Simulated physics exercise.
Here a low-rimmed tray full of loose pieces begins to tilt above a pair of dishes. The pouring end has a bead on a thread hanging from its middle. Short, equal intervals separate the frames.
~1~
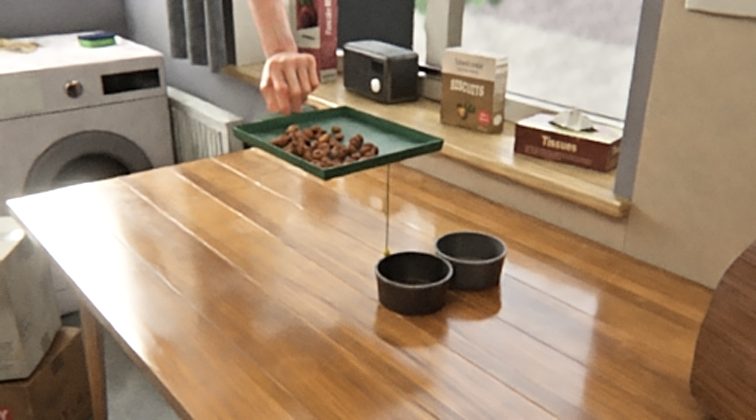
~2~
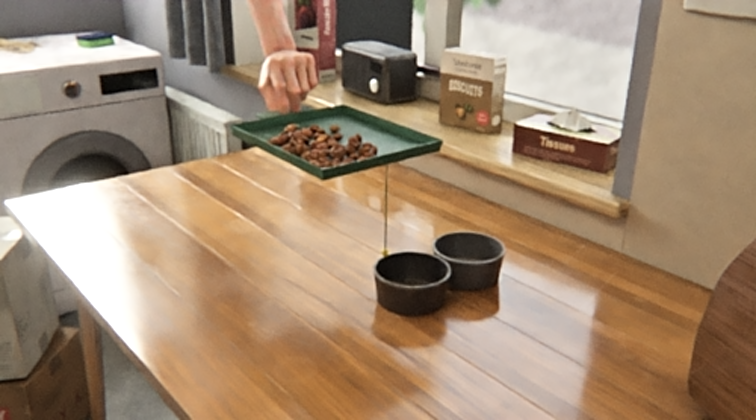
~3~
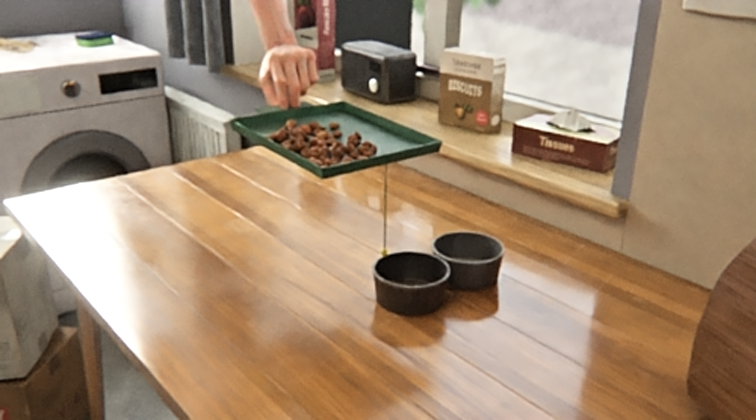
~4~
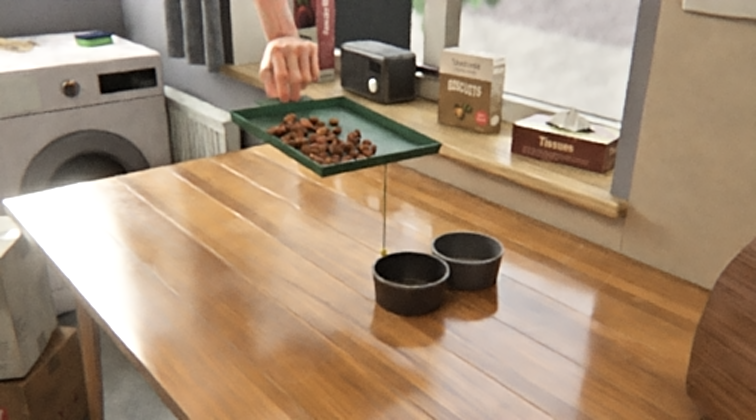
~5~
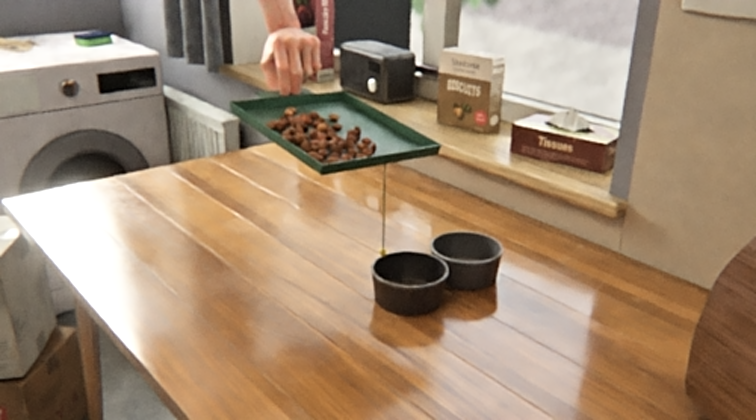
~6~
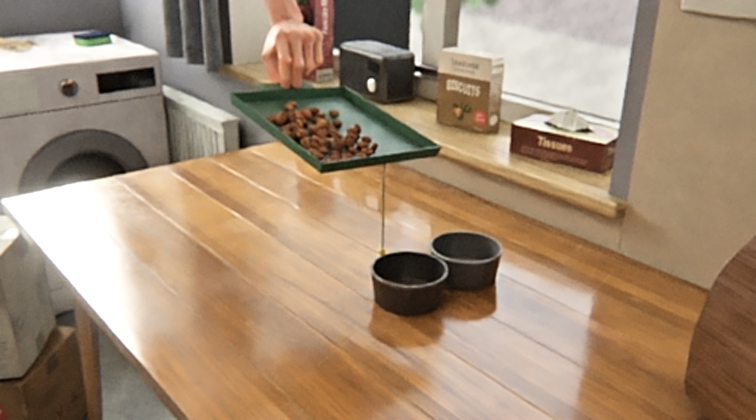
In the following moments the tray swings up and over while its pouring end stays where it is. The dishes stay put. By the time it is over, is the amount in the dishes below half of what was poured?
No: The dishes are going to end up holding the main part.
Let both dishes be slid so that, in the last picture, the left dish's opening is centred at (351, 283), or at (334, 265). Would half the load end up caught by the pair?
Well, it comes to a greater portion at first and a lesser portion after that.
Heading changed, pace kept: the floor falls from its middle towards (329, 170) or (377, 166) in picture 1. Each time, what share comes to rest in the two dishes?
Somewhere close to 0 % the first time, 30 % the second.
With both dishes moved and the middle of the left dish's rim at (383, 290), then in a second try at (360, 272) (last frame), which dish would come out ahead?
The one at right, then the one at right.
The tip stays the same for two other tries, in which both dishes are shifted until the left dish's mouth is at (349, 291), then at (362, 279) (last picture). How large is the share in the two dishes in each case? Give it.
First position: Some 50 %; second position: Some 70 %.
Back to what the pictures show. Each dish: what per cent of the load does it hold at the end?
In the left dish you'd find about 50 % of the load, and in the right dish about 40 %.
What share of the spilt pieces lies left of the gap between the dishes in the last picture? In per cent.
It comes to 80 per cent or so.
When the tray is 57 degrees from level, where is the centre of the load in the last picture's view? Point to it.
I'd put the middle of the pieces at roughly (392, 145).
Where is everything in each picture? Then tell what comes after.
Corners of the pouring end at (325, 169) and (442, 139), level; middle of the load at (323, 149), bits of dog kibble; left dish at (439, 295); right dish at (496, 271); bead on its thread at (387, 252), in the first picture.
Corners of the pouring end at (323, 168) and (440, 140), level; middle of the load at (322, 148), in the second picture.
Corners of the pouring end at (323, 167) and (440, 141), tipped barely, lowest at the right corner; middle of the load at (321, 146), in the third picture.
Corners of the pouring end at (323, 165) and (440, 142), tipped a little, lowest at the right corner; middle of the load at (321, 143), in the fourth picture.
Corners of the pouring end at (323, 164) and (439, 144), tipped a little, lowest at the right corner; middle of the load at (321, 139), in the fifth picture.
Corners of the pouring end at (323, 162) and (439, 146), tipped a little, lowest at the right corner; middle of the load at (321, 136); left dish at (434, 295); right dish at (491, 271), in the sixth picture.
Soon after the last picture, tray tipped steeply; nearly all on the tray; a stray few in the air.
A little later, tray tipped right over; about a quarter on the tray; about a third in the left dish; about a quarter in the right dish; a stray few outside both; about a quarter in the air.
Later still, tray tipped past a quarter turn; about half in the left dish; about a third in the right dish; about a quarter outside both.
At rest, tray tipped past a quarter turn; about half in the left dish; about a third in the right dish; about a quarter outside both.
